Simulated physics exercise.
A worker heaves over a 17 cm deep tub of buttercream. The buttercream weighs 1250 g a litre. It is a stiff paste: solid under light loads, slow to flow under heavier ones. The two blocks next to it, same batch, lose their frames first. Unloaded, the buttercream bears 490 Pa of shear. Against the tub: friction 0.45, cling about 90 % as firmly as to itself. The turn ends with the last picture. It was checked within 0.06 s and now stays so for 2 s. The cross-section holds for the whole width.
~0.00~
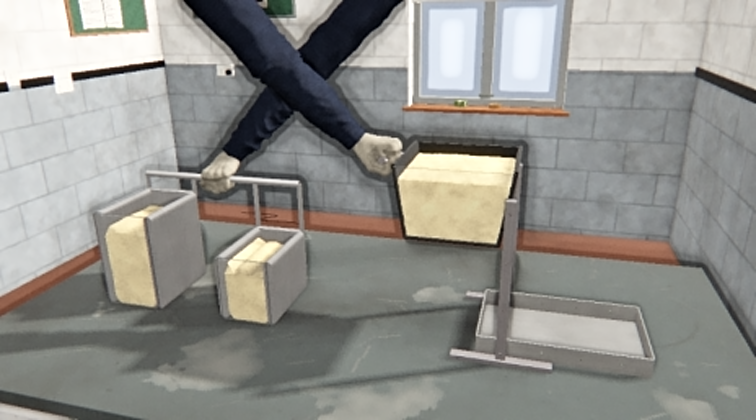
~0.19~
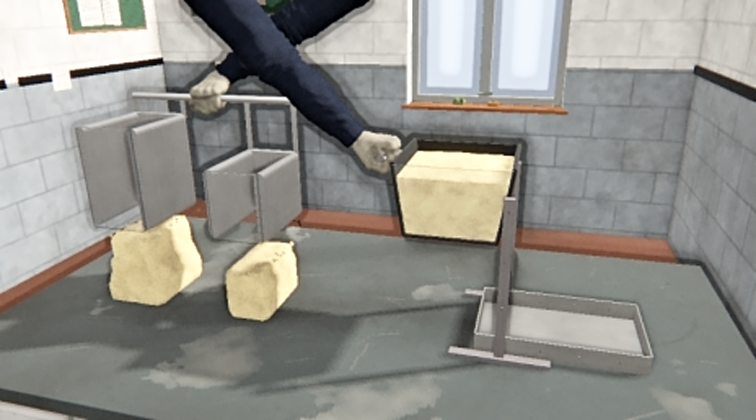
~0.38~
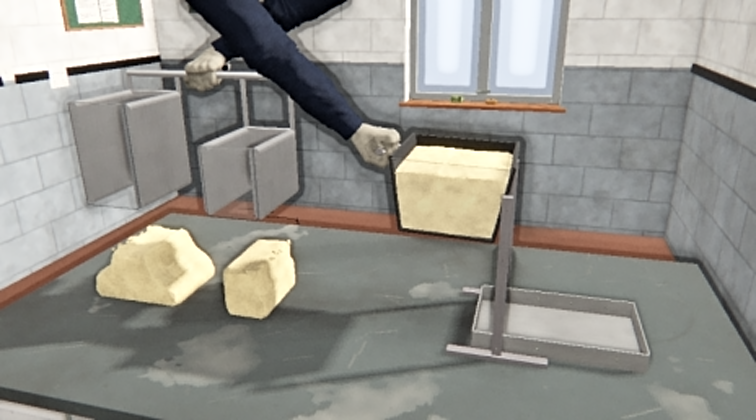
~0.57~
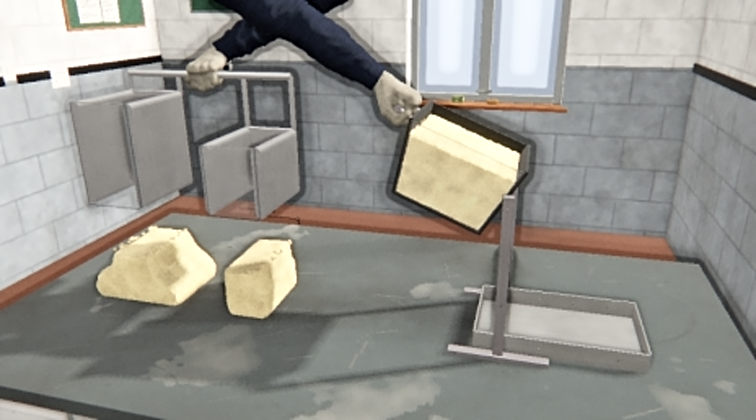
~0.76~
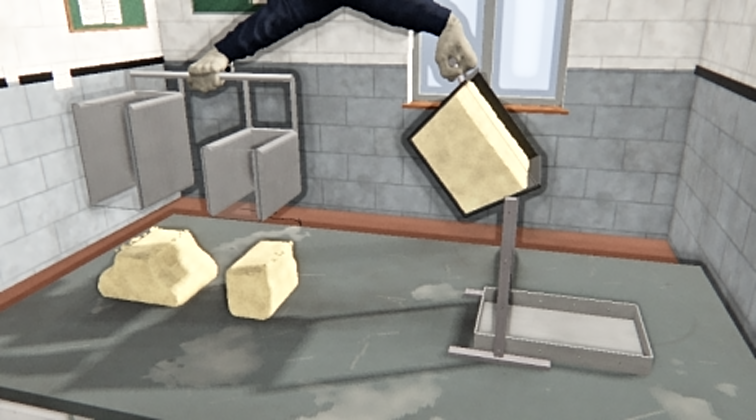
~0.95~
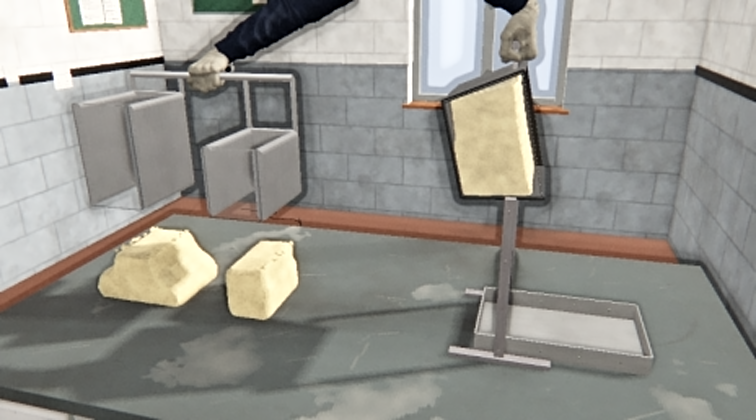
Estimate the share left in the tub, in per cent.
The share left in the tub is near 53 %.
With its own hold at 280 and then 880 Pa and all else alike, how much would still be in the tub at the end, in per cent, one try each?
In that order: 40 %, 100 %.
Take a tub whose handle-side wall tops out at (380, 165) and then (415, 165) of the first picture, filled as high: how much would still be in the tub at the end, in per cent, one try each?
In that order: 40 %, 100 %.
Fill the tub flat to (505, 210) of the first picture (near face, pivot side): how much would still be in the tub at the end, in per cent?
Then about 100 %.
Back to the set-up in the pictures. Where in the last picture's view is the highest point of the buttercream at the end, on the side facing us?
Around (479, 148).
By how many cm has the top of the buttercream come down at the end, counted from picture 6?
About 14 cm.
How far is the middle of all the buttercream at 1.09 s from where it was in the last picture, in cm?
About 3 cm.
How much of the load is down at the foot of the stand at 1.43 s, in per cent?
About 0 %.
After 1.09 s, the tub is at 77 degrees and holds 98 %.
After 1.26 s, the tub is at 77 degrees and holds 72 %.
After 1.43 s, the tub is at 77 degrees and holds 55 %.
After 1.60 s, the tub is at 77 degrees and holds 53 %.
After 2.95 s, at the end, the tub is at 77 degrees and holds 53 %.
